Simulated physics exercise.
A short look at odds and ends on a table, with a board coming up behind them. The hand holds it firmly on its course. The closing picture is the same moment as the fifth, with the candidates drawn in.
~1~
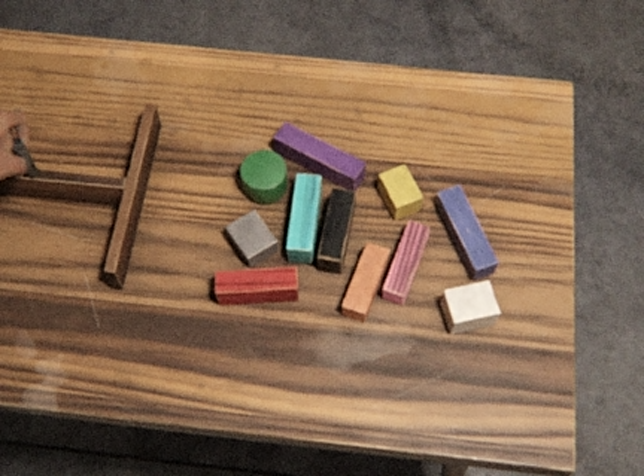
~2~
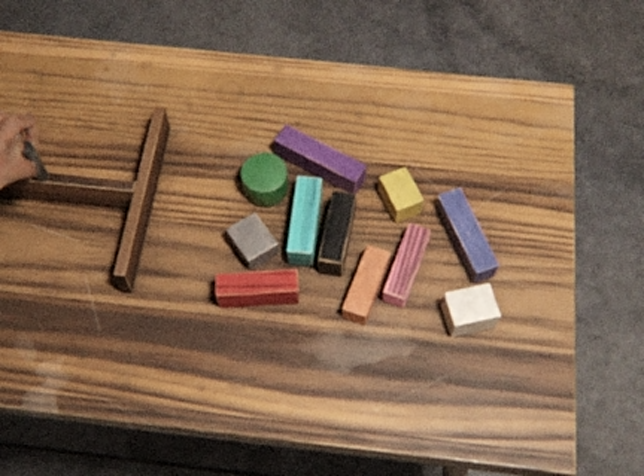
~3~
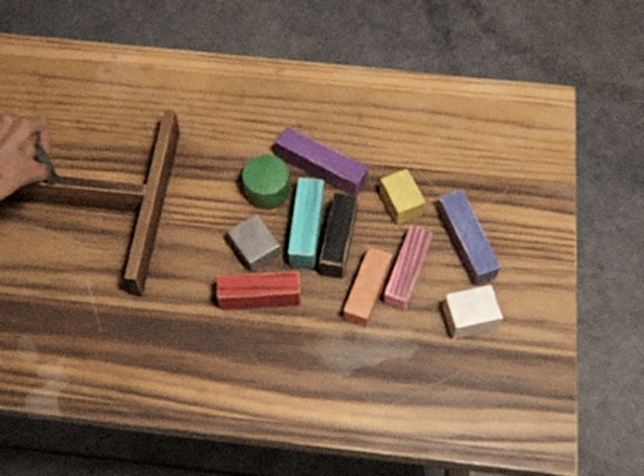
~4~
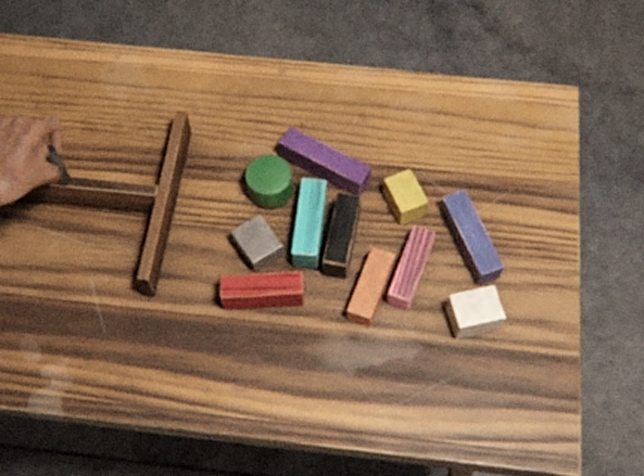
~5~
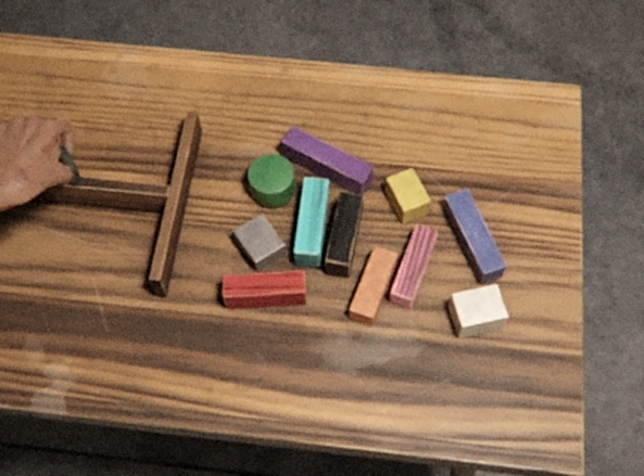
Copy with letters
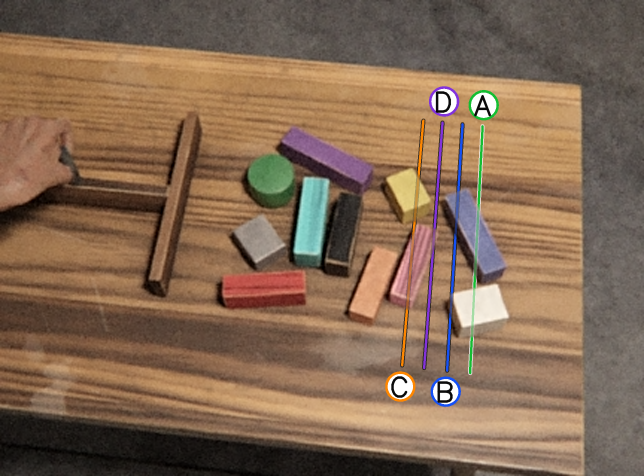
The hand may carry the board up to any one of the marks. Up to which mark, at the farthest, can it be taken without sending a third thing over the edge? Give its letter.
Line B.
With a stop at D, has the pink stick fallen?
By then, no.
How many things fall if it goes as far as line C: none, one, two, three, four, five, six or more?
By then, none.
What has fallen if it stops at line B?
The blue bar goes over.
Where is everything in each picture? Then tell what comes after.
The first picture shows yellow block (400, 192); purple bar (319, 157); orange bar (366, 282).
The second picture shows board (140, 187); turquoise stick (305, 221).
The third picture shows board (151, 190); red stick (259, 291).
The fourth picture shows board (163, 191); black stick (342, 235).
The fifth picture shows board (174, 191); blue bar (474, 236); grey block (260, 243); yellow block (408, 196).
On the marked copy, A at (477, 241); B at (455, 239); C at (413, 235); D at (434, 237).
With B. Early on, board (274, 201); red stick (310, 300); purple bar (337, 163).
Further on, board (376, 212); blue bar (533, 241); white block (526, 332).
At the end, board (455, 220); blue bar over the edge; pink stick (584, 281); one fallen.
As for the rest, A drops four; C is within the limit but short; D is within the limit but short.
